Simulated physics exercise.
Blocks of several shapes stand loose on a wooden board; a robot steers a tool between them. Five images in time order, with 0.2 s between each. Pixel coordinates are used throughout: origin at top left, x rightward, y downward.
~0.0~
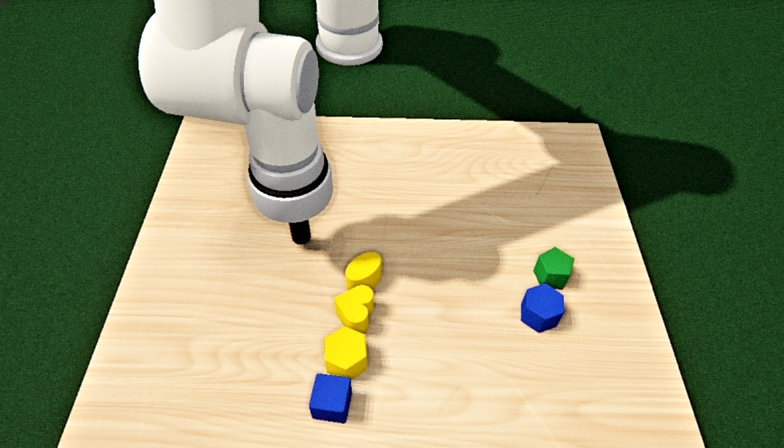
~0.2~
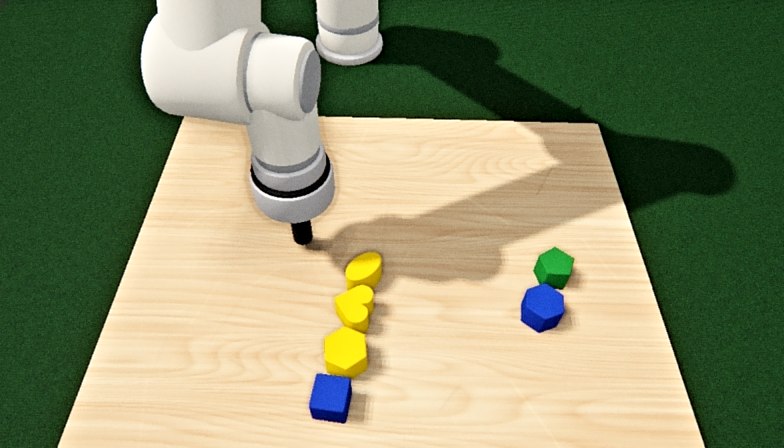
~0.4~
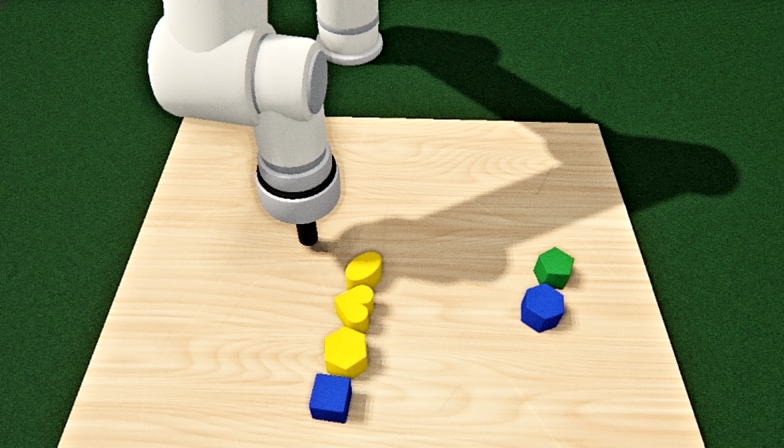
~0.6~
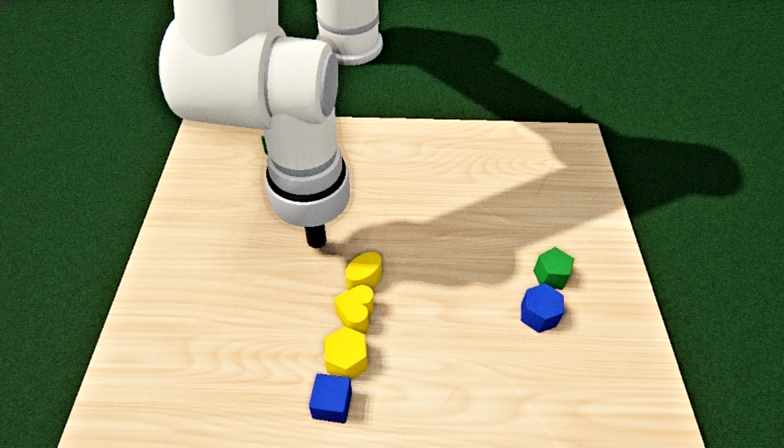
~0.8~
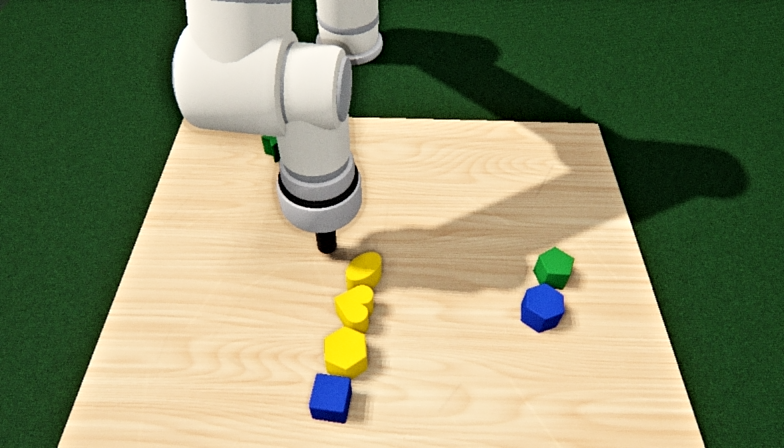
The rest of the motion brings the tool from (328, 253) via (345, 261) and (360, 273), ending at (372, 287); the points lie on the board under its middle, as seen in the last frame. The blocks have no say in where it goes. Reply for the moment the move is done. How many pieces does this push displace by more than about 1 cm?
In total, two blocks get moved by over 1 cm.
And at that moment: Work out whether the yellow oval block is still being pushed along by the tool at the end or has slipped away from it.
I predict the tool still has it in front.
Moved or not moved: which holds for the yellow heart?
The yellow heart will not stay where it is.
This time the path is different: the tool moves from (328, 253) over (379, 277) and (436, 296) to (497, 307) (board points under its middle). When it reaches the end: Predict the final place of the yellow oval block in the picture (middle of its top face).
The answer is (386, 287).
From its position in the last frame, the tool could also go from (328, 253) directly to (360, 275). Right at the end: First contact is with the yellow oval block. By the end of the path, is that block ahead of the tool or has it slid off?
Expect to find it ahead of the tool.
What follows on the original path. Halfway along, tool (353, 260); yellow oval block (365, 267).
At the end, tool (372, 281); yellow hexagonal block (342, 350); yellow heart (362, 314), turned 45° clockwise; yellow oval block (387, 287).
